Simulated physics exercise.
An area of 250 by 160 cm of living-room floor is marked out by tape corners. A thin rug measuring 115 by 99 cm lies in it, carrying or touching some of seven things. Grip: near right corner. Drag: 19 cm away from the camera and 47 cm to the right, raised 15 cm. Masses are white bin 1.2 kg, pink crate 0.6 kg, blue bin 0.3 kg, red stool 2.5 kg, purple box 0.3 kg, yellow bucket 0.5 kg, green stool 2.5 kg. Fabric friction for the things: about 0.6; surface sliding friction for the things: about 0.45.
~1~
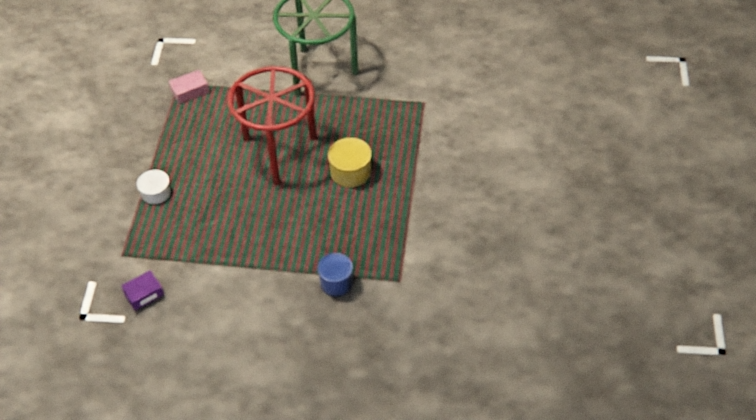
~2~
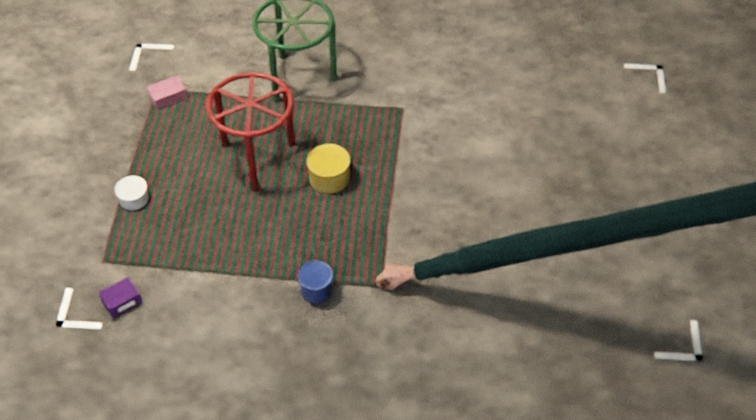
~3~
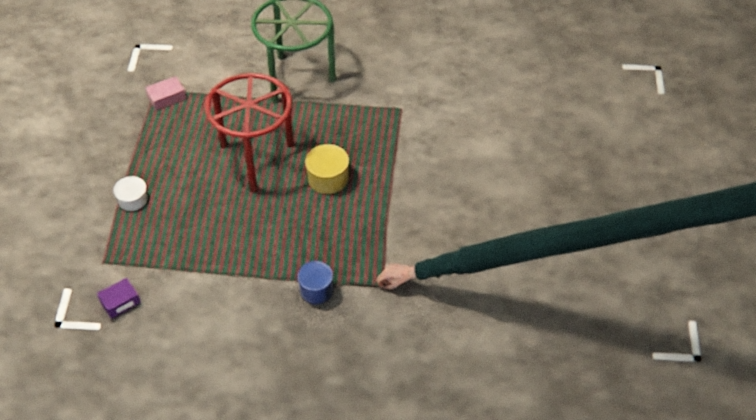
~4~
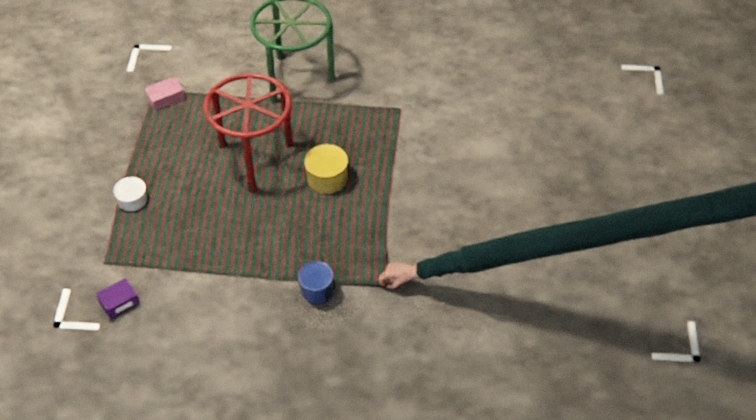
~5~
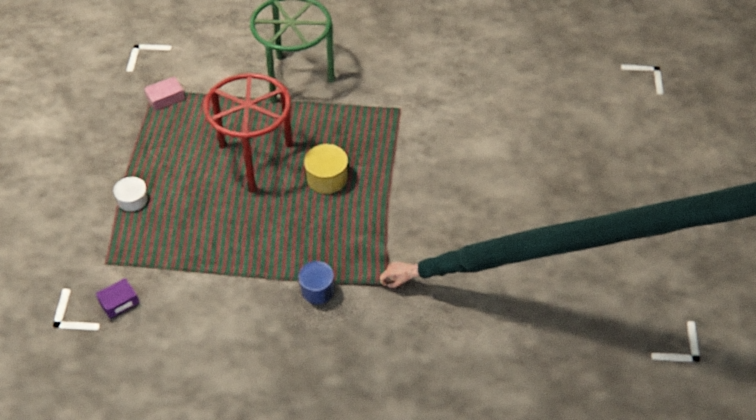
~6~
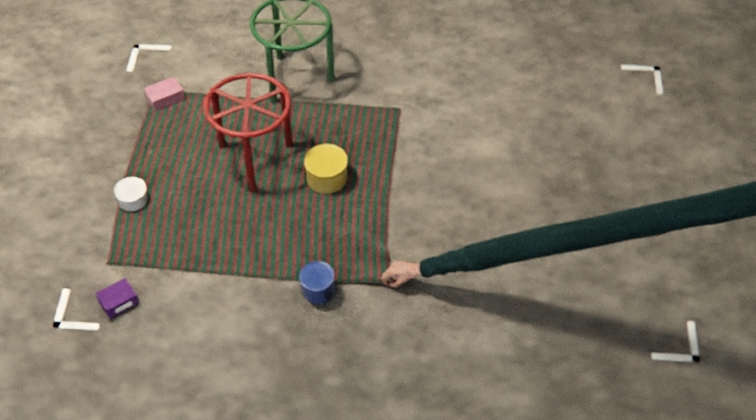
On a patch of bare ground, a striped rug lay with a red stool, yellow bucket and other things around it; a dark-sleeved arm appeared from the right beside the blue bin and barely moved.
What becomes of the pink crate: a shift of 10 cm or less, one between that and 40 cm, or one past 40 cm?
It sits a fair distance off.
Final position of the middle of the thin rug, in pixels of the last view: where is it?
About (322, 194).
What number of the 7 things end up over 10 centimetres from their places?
The number is 4.
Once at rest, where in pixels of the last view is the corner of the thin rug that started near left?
(224, 300).
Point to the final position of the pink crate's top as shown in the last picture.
Near (189, 126).
Next, middle of the thin rug at (272, 183); pink crate 5 cm off its start, white bin 14 cm off its start, yellow bucket 6 cm off its start.
Then, middle of the thin rug at (288, 184); pink crate 11 cm off its start, white bin 25 cm off its start, yellow bucket 13 cm off its start.
After that, middle of the thin rug at (318, 194); pink crate 25 cm off its start at (186, 122), white bin 41 cm off its start at (213, 219), yellow bucket 25 cm off its start at (384, 157).
Later, middle of the thin rug at (322, 194); pink crate 27 cm off its start, white bin 44 cm off its start, yellow bucket 27 cm off its start.
At the end, middle of the thin rug at (322, 194); pink crate 27 cm off its start at (189, 126), white bin 44 cm off its start at (220, 221), yellow bucket 27 cm off its start at (388, 156), red stool 26 cm off its start at (306, 116).
